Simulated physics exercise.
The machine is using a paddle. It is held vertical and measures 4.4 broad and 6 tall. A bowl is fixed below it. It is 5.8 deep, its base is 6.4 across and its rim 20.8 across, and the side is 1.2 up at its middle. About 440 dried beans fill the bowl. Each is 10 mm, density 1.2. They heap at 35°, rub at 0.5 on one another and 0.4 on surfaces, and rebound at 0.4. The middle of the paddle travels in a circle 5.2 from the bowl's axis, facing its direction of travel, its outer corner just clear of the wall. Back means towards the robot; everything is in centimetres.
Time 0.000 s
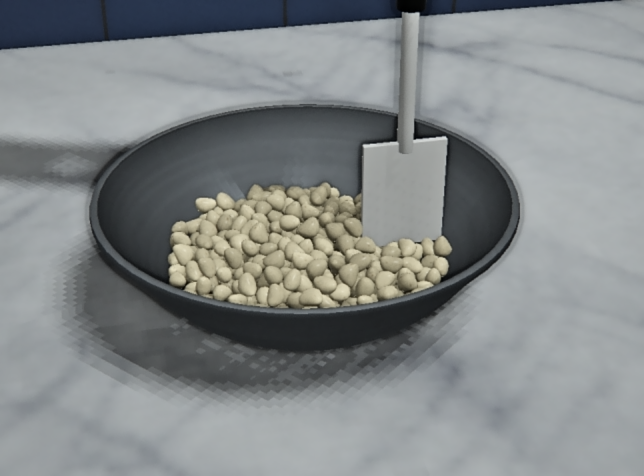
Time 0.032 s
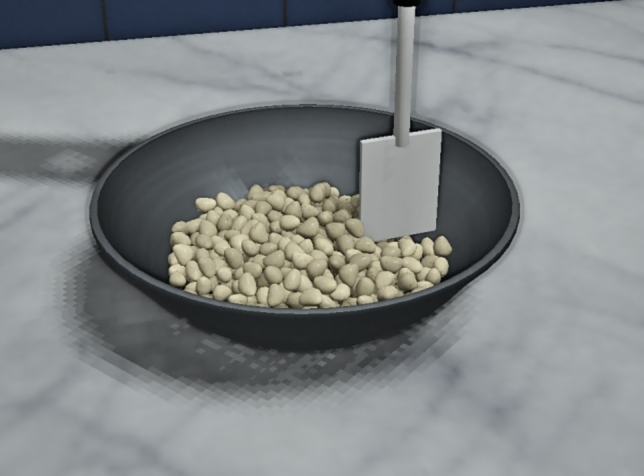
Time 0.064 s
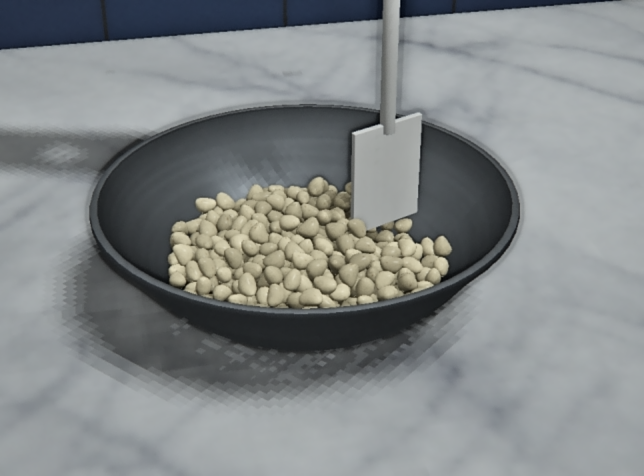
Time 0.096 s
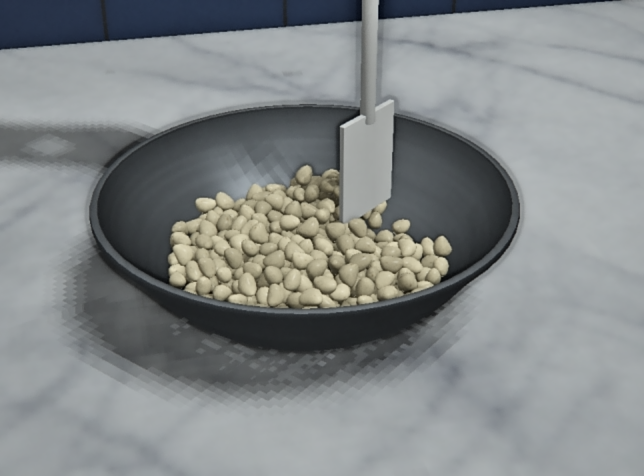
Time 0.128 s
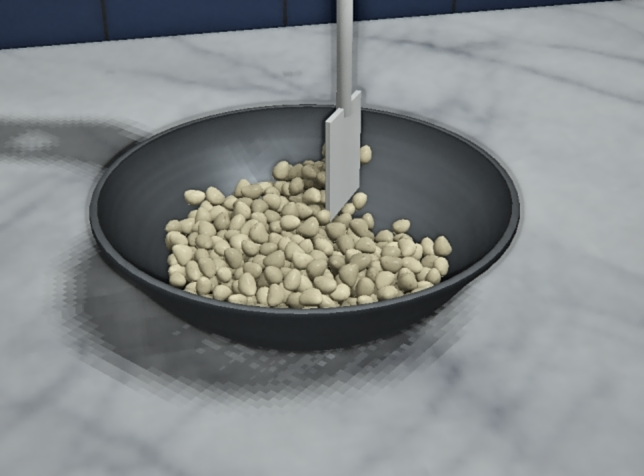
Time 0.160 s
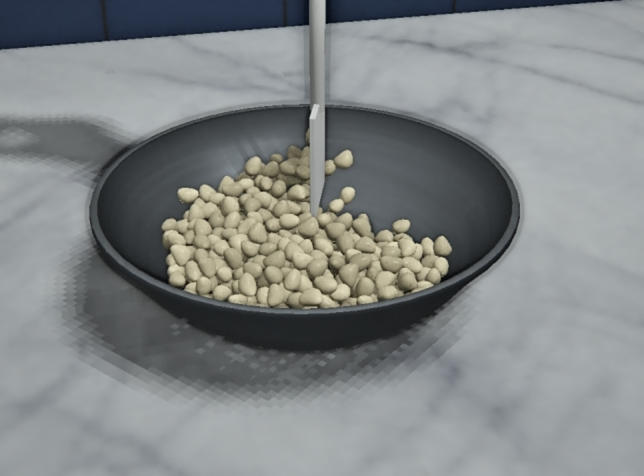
A flat paddle sweeps leftward along a bowl's far side, pushing some pale beans up.
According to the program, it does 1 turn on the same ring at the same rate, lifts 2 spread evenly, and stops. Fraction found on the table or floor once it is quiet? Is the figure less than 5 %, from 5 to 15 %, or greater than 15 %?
The figure is less than 5 %.
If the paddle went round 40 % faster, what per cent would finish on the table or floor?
It would come to around 5 percent.
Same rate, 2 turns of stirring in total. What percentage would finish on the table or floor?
Then roughly 0 percent.
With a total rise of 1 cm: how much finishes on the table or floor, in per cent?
I'd put it at about 0 per cent.
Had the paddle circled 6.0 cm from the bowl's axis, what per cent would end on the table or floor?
Around 0 in a hundred.
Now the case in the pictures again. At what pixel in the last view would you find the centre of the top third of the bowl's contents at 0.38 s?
Upper-third centre: Approx. (211, 261) px.
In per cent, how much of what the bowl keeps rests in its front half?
Near 60 per cent of what stays in the bowl.
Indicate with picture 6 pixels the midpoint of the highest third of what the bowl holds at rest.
Looks like roughly (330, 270) to me.
By 0.38 s, 182° round, highest piece 7 above the table; 436 in the bowl, 2 in flight or on the tool.
By 0.60 s, 294° round, highest piece 6 above the table; 434 in the bowl, 3 on the table or floor, 1 in flight or on the tool.
By 0.91 s, 0° round, highest piece 6 above the table; 434 in the bowl, 4 on the table or floor.
By 1.61 s, 0° round, highest piece 6 above the table; 434 in the bowl, 4 on the table or floor.
Final count, 434 in the bowl, 4 on the table or floor. That is 1 % on the table or floor.
